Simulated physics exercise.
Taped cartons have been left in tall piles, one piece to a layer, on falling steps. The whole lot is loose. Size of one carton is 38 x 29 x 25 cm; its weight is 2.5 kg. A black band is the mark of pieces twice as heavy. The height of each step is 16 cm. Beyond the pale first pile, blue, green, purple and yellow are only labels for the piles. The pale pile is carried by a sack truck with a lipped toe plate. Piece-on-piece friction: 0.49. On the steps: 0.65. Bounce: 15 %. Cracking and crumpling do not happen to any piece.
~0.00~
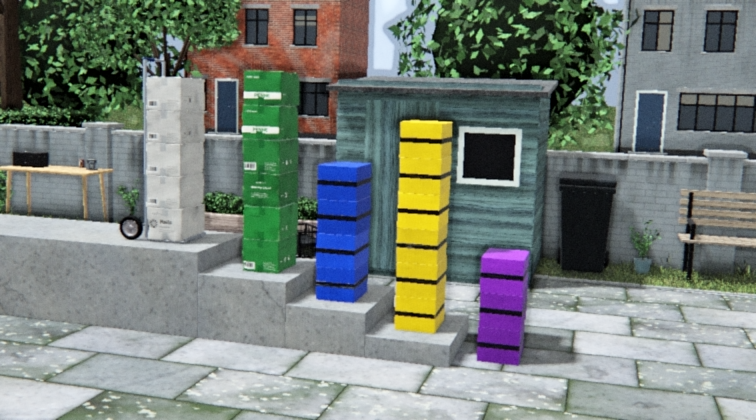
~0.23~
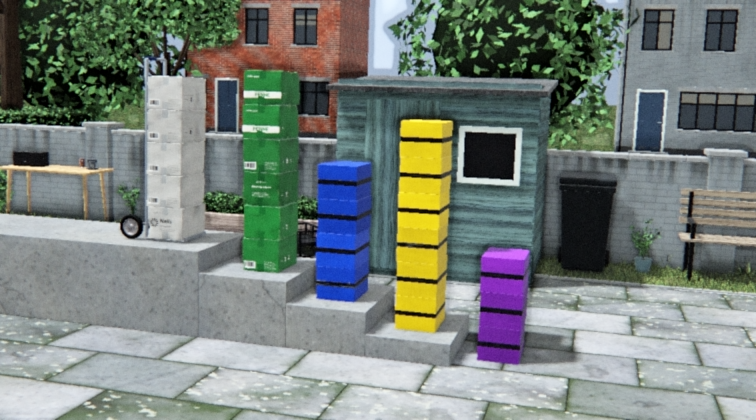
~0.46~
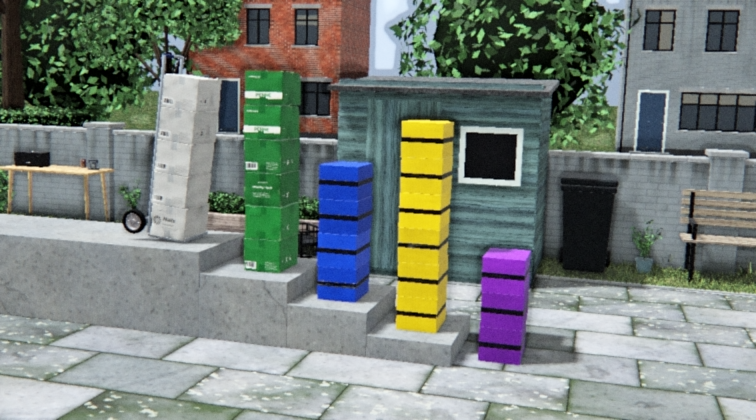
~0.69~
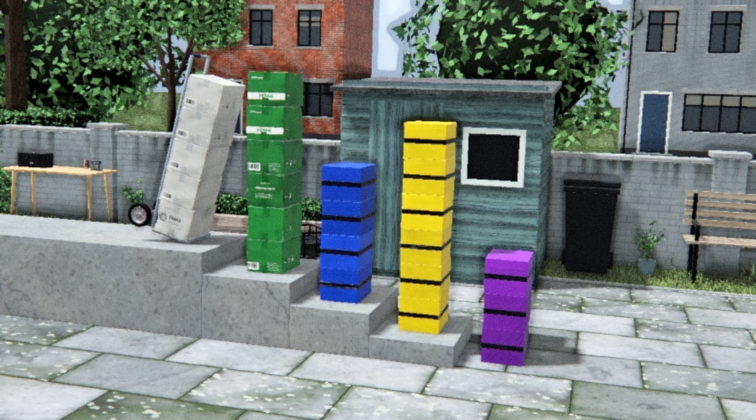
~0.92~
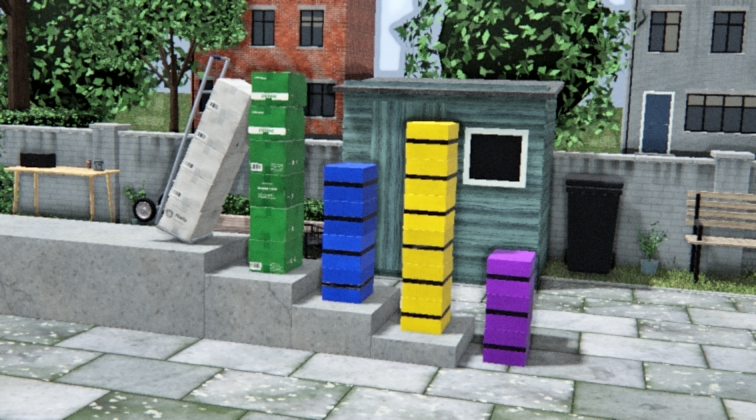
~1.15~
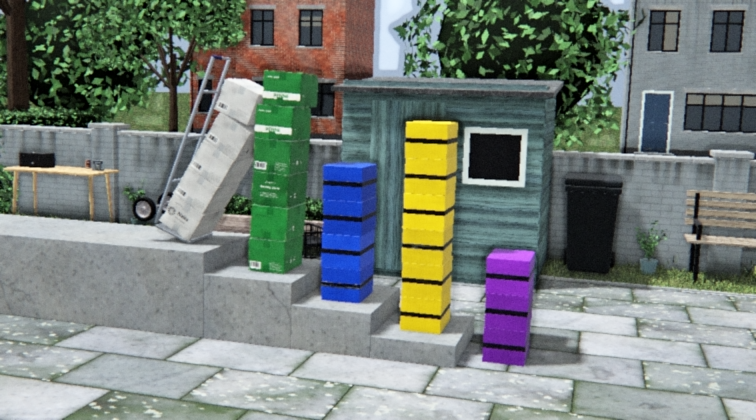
A pale pile of boxes on a sack truck tips right and pushes the green pile.
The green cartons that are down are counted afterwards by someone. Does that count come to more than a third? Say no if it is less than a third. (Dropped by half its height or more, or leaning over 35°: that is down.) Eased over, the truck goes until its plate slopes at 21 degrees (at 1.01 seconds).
Yes, I'd say the part down goes higher than a third.
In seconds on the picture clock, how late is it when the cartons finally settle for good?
5.5 s, give or take.
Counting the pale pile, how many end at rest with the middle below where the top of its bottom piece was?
Number of pale pieces - 3.
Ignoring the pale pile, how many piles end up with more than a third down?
Count: 4.
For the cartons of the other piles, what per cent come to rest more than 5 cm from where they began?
Shifted share: 100 %.
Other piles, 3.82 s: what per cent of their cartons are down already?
80 per cent.
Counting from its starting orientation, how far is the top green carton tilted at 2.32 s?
About 20 degrees.
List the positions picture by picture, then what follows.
In the first frame (each place is the centre of the face we see best), truck frame (145, 96) 0° forward; top green carton (262, 88); top blue carton (337, 183); the others all in place.
Truck frame (147, 95) 1° forward; top green carton (262, 87), in the second frame.
Truck frame (161, 92) 6° forward, top of the pale pile leaning 6°; top green carton (264, 88); the others all in place, in the third frame.
Truck frame (184, 91) 14° forward, top of the pale pile leaning 15°; top green carton (266, 89); the others all in place, in the fourth frame.
Truck frame (201, 92) 20° forward, top of the pale pile leaning 24°; top green carton (270, 89); the others all in place, in the fifth frame.
Truck frame (201, 92) 21° forward, top of the pale pile leaning 22°; top green carton (282, 89) tilted 3°; top yellow carton (426, 141); 5 have shifted, in the sixth frame.
By 2.32 s, 5 of the pale pile down; 3 of the 6 green cartons down (3 of 19 in all colours); top green carton tilted 19°, 16 cm lower; top blue carton tilted 17°.
By 3.82 s, 5 of the pale pile down; 6 of the 6 green cartons down (15 of 19 in all colours); top green carton on its side; top yellow carton on its side.
When it is over (5.9 s), 5 of the pale pile down; 6 of the 6 green cartons down (19 of 19 in all colours); top green carton on its side; top purple carton on its side. That is 100 per cent. In pixels of the last frame, middles, top purple carton near (625, 350).
